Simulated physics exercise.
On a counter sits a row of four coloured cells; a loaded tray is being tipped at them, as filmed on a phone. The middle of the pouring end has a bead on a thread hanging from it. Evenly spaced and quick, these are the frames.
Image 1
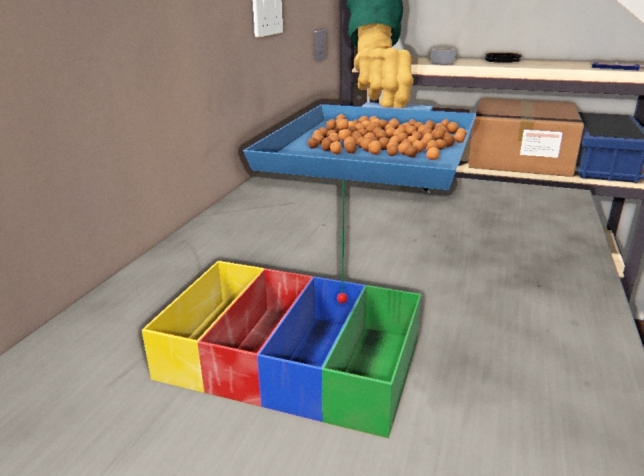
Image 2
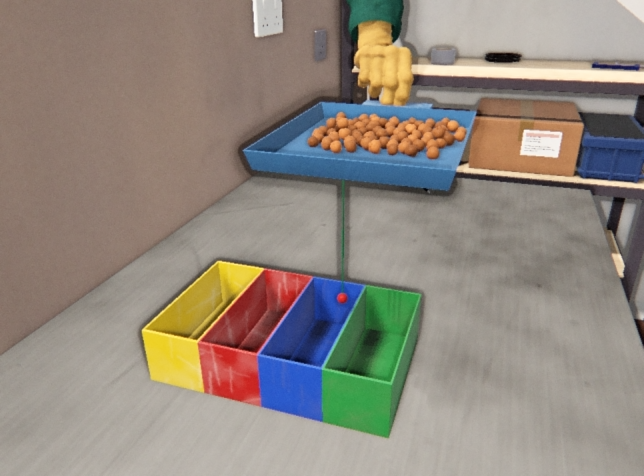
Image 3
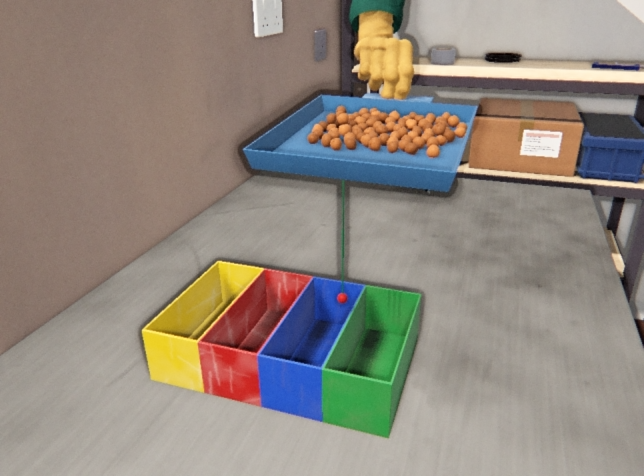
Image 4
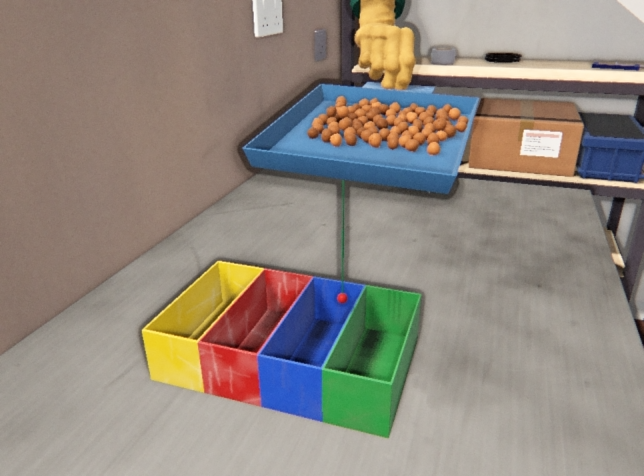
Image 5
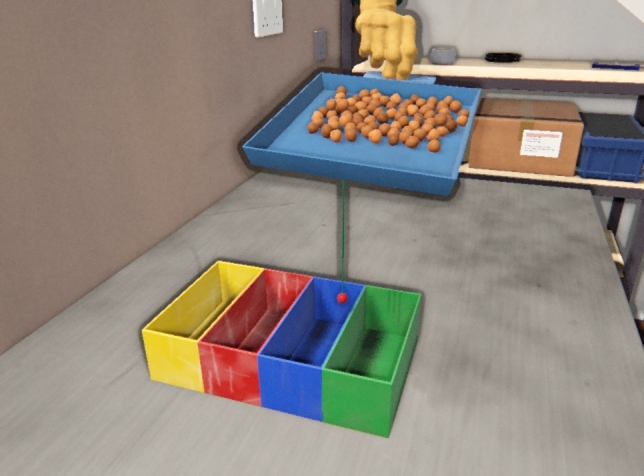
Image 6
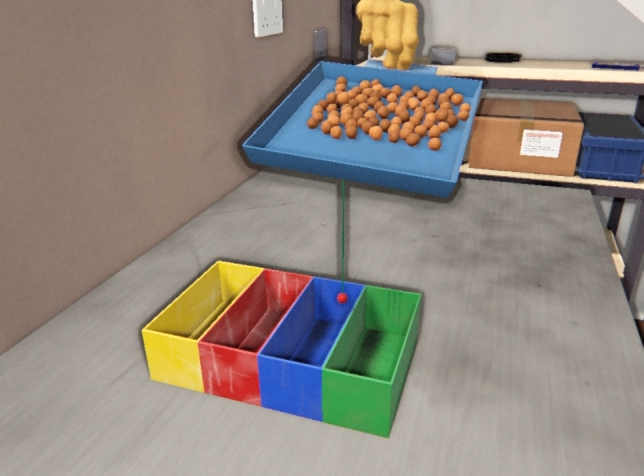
On a grey counter, a yellow-gloved hand gradually raises the back of a blue tray of round brown nuts, tilting it slightly toward a row of yellow, red, blue and green cells, its front right corner lowest.
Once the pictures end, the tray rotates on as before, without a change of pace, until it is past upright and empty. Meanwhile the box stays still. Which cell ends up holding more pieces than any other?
The green cell ends up holding the most.
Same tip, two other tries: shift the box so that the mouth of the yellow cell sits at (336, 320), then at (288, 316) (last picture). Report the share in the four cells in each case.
Roughly 100 per cent the first time and 100 per cent the second.
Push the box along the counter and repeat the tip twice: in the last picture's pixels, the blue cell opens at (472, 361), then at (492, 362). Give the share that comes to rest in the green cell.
It works out to 0 percent and then 0 percent.
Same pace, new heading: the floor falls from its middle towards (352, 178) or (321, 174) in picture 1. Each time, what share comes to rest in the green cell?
Roughly 30 % in the first case and 10 % in the second.
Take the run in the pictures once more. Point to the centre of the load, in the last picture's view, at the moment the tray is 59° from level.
In the last view the centre sits at roughly (399, 147).
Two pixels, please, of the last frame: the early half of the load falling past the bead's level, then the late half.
Earlier half at (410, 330), later half at (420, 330).
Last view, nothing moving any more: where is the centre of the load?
(417, 403).
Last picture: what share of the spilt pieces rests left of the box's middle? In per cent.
Roughly 0 in a hundred.
Shortly afterwards, tray tipped steeply; all but a few on the tray; only a few in the green cell; only a few falling or outside the box.
Next, tray tipped right over; the bulk on the tray; only a few in the green cell; near a quarter falling or outside the box.
Some moments later, tray tipped past a quarter turn; near a third in the green cell; a little in the blue cell; near two thirds falling or outside the box.
In the end, tray tipped past a quarter turn; near a third in the green cell; a little in the blue cell; none at all in the red cell; none at all in the yellow cell; near two thirds outside the box.
